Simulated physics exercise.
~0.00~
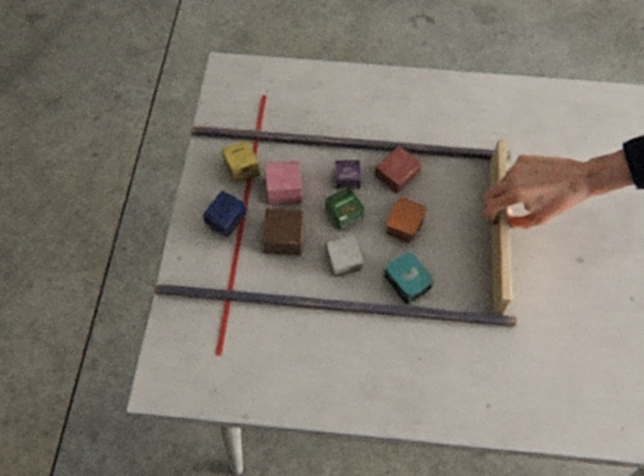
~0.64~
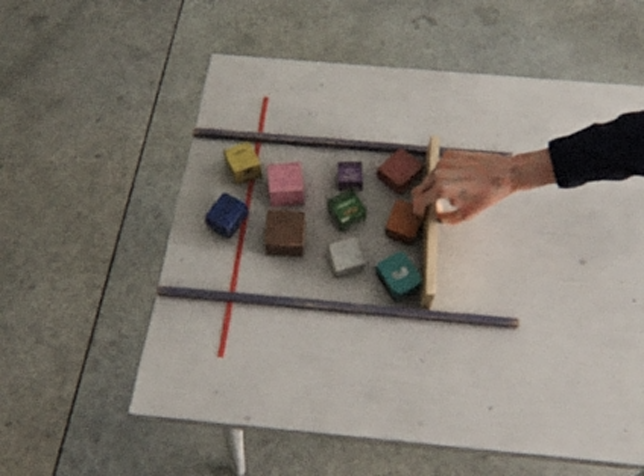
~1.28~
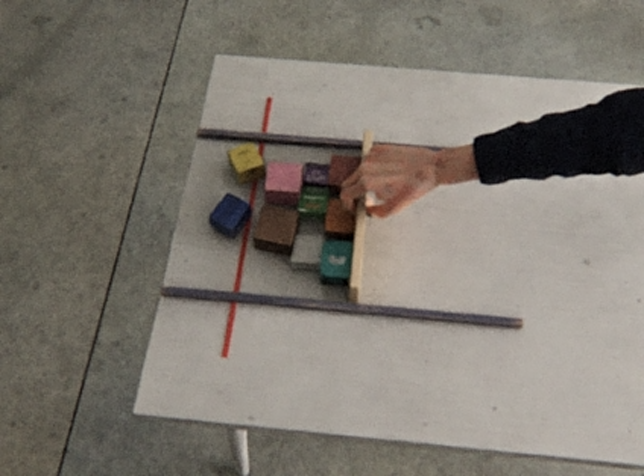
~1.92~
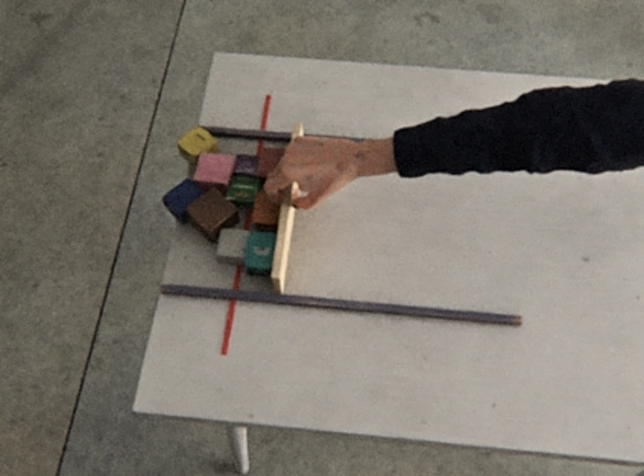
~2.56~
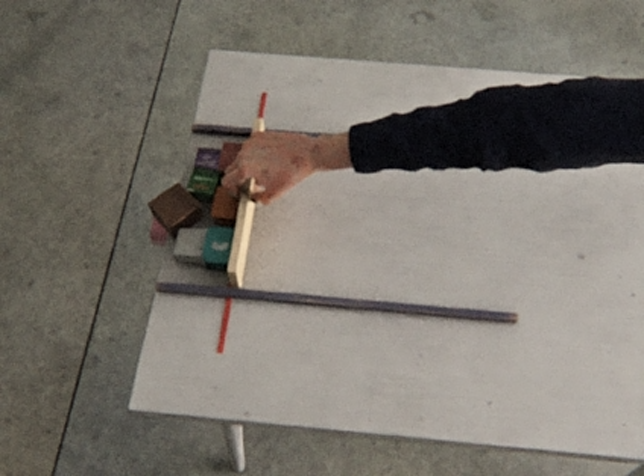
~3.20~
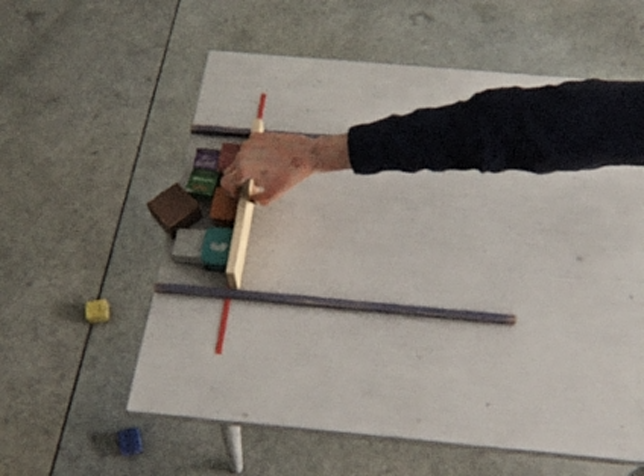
On a pale table above a concrete floor, colourful blocks lie scattered between two dark rails, with a red strip of tape near the left edge. A hand grips an upright wooden board at the right and slides it leftward. The board gathers the teal, orange and red blocks, packing them against the others. The crowded cluster then shoves the yellow, blue and pink blocks toward the table's edge. As the board reaches the tape and stops, those three go over. Finally, yellow and blue rest on the floor, while the brown block juts over the edge and the others stay bunched.
